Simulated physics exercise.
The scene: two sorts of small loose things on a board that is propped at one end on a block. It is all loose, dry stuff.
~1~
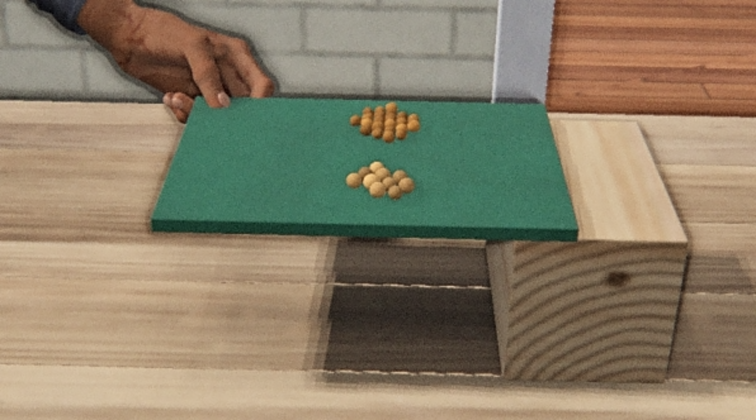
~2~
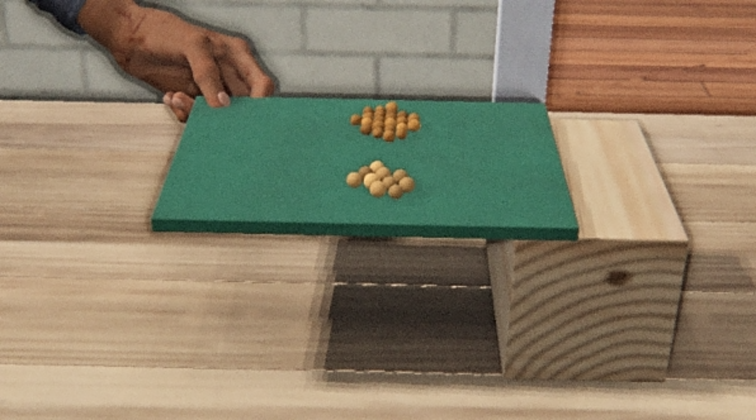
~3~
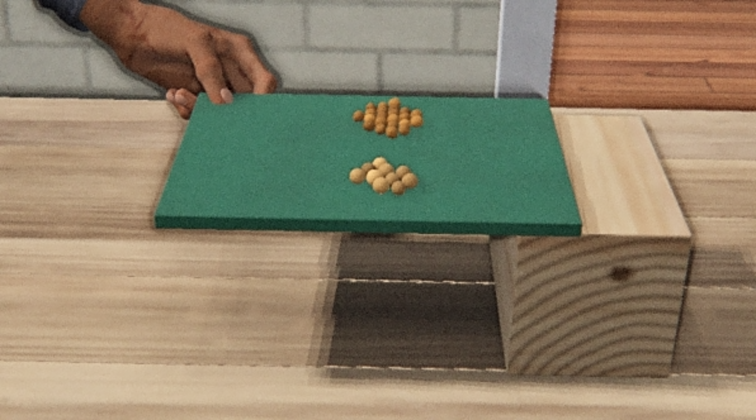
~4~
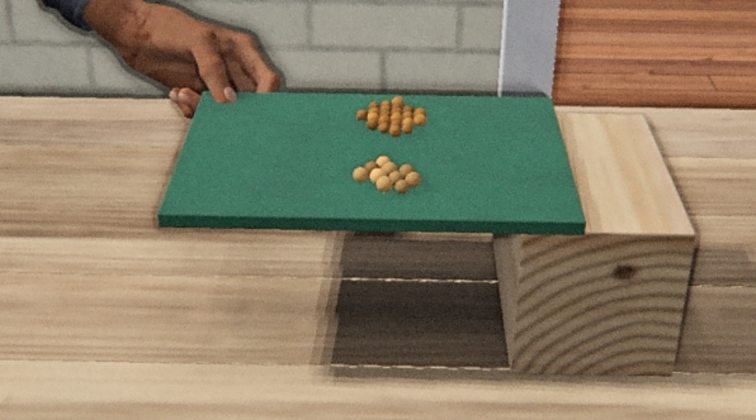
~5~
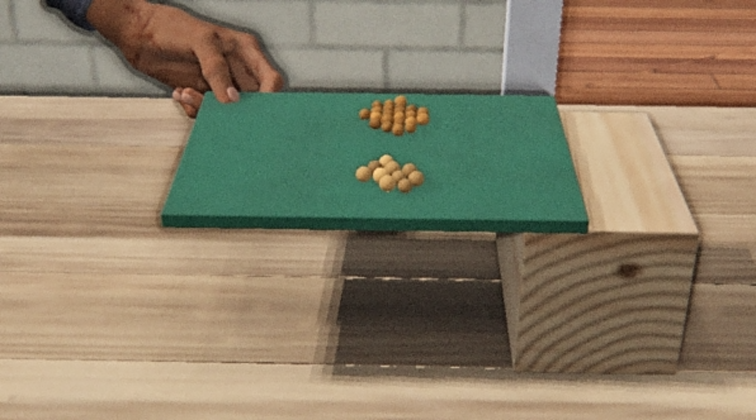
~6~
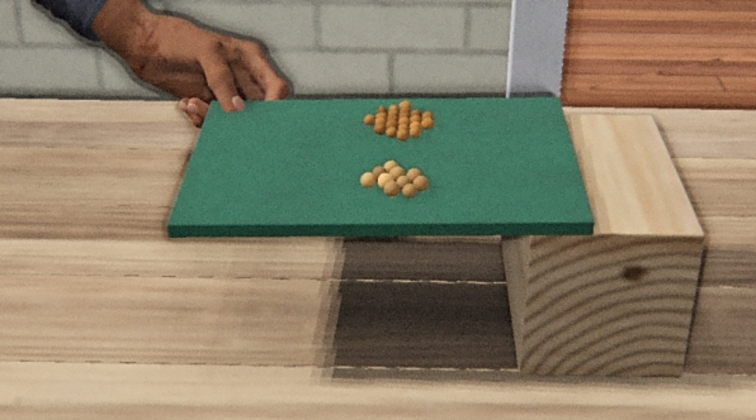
The video shows a hand holding the left end of a green board propped on a wooden block at right, keeping it nearly still, then lowering that end very slightly while two small clusters of round brown pieces stay put.
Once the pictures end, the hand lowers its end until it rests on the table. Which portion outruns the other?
The near portion goes farther.
Then, 0.45 s on from there, board sloping at 13°; near portion the whole lot still on the board; far portion the whole lot still on the board.
Then, 0.94 s on from there, board sloping at 27°; near portion mostly up to a board's length out; far portion the whole lot still on the board.
Then, 1.51 s on from there, board resting at 30°; near portion mostly one to two board lengths out; far portion mostly less than half a board's length out.
In the end, board resting at 30°; near portion mostly one to two board lengths out, near a third gone off the table; far portion mostly less than half a board's length out; the near portion has gone farther.
